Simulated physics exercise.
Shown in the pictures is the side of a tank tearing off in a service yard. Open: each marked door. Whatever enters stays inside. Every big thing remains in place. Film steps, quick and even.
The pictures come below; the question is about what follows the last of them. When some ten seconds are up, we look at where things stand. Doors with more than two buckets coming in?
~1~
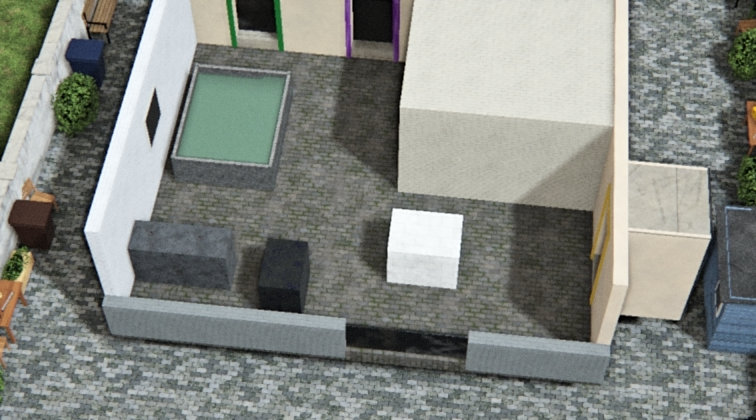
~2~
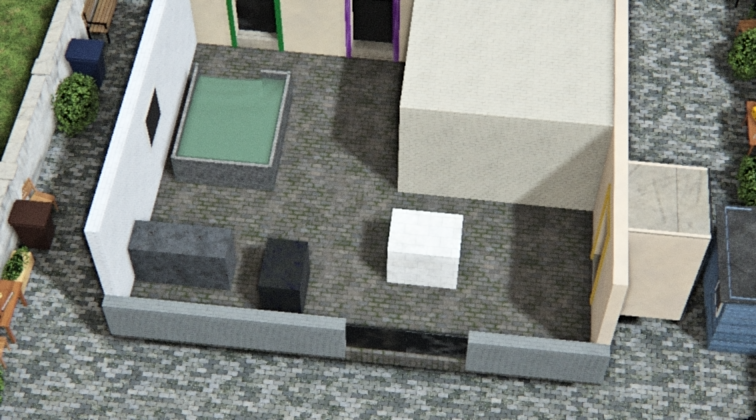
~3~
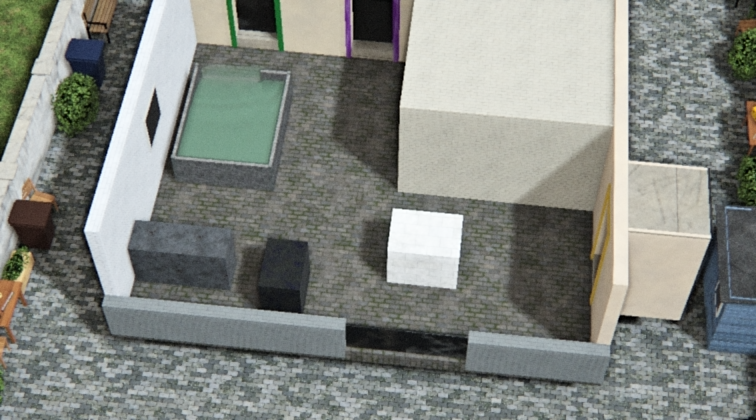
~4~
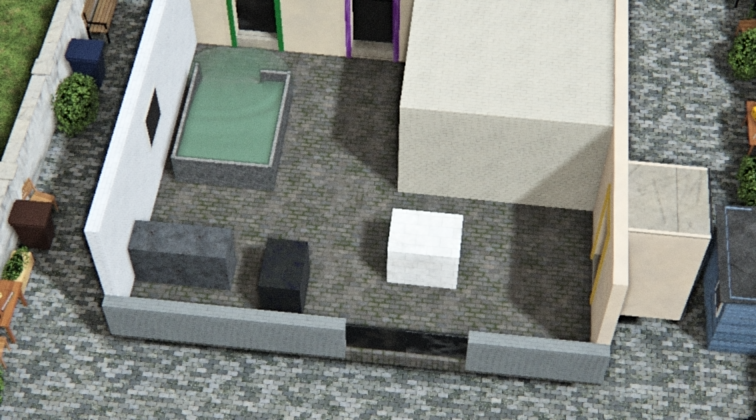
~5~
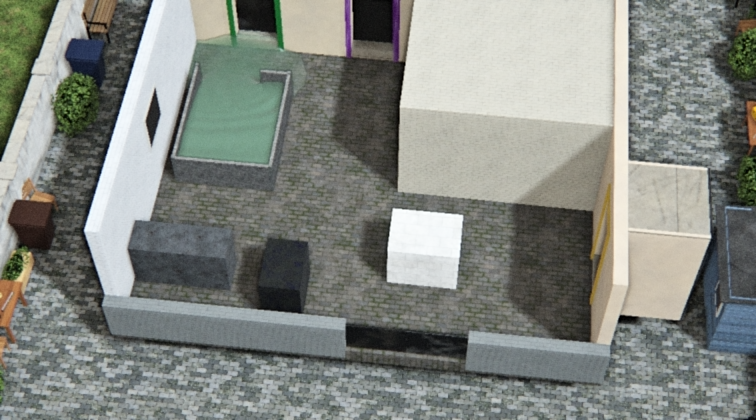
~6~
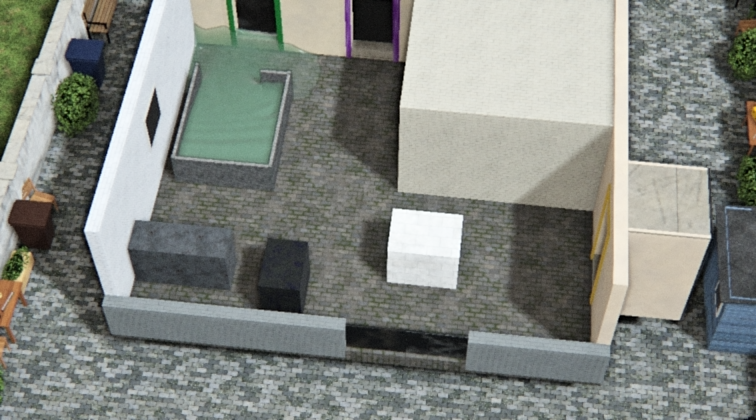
Green door: Surpasses it; yellow door: Never surpasses it; purple door: Never surpasses it.
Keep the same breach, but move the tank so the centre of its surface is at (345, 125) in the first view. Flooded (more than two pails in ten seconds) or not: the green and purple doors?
Then: The green one stays under; the purple one is over.
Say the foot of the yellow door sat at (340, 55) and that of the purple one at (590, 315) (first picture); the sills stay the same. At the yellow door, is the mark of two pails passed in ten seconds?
The yellow one falls short.
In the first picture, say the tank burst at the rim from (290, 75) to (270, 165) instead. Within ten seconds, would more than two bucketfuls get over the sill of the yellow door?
Note: Yellow door misses the line.
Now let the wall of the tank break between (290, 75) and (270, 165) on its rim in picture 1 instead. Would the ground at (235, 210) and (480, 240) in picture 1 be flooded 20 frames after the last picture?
Point one not reached; point two reached.
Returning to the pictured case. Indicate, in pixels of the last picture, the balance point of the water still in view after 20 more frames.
(265, 118).
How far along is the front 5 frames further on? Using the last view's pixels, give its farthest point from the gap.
The front's farthest point is close to (396, 63).
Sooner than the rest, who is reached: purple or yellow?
That would be the purple one.
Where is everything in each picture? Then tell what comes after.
In the first picture, still water in the open tank at (233, 117).
In the second picture, water pours out on the open tank's far side and has run to a hidden place.
In the third picture, the front is at a hidden place, out from the gap on the open tank's far side.
In the fourth picture, the front is at (266, 50), out from the gap on the open tank's far side.
In the fifth picture, water pours out on the open tank's far side and has run to (294, 53).
In the sixth picture, water pours out on the open tank's far side and has run to (316, 55).
A moment on, water covers 10 % of the floor; the green door over two buckets in, the yellow door not reached, the purple door wet at the sill, nothing in.
Next, water covers 20 % of the floor; the green door far over two buckets in, the yellow door not reached, the purple door wet at the sill, nothing in.
Then, water covers 35 % of the floor; the green door far over two buckets in, the yellow door not reached, the purple door wet at the sill, nothing in.
Later, water covers 65 % of the floor; the green door far over two buckets in, the yellow door not reached, the purple door wet at the sill, nothing in.
In the end, water covers 95 % of the floor; the green door far over two buckets in, the yellow door wet at the sill, nothing in, the purple door wet at the sill, nothing in.
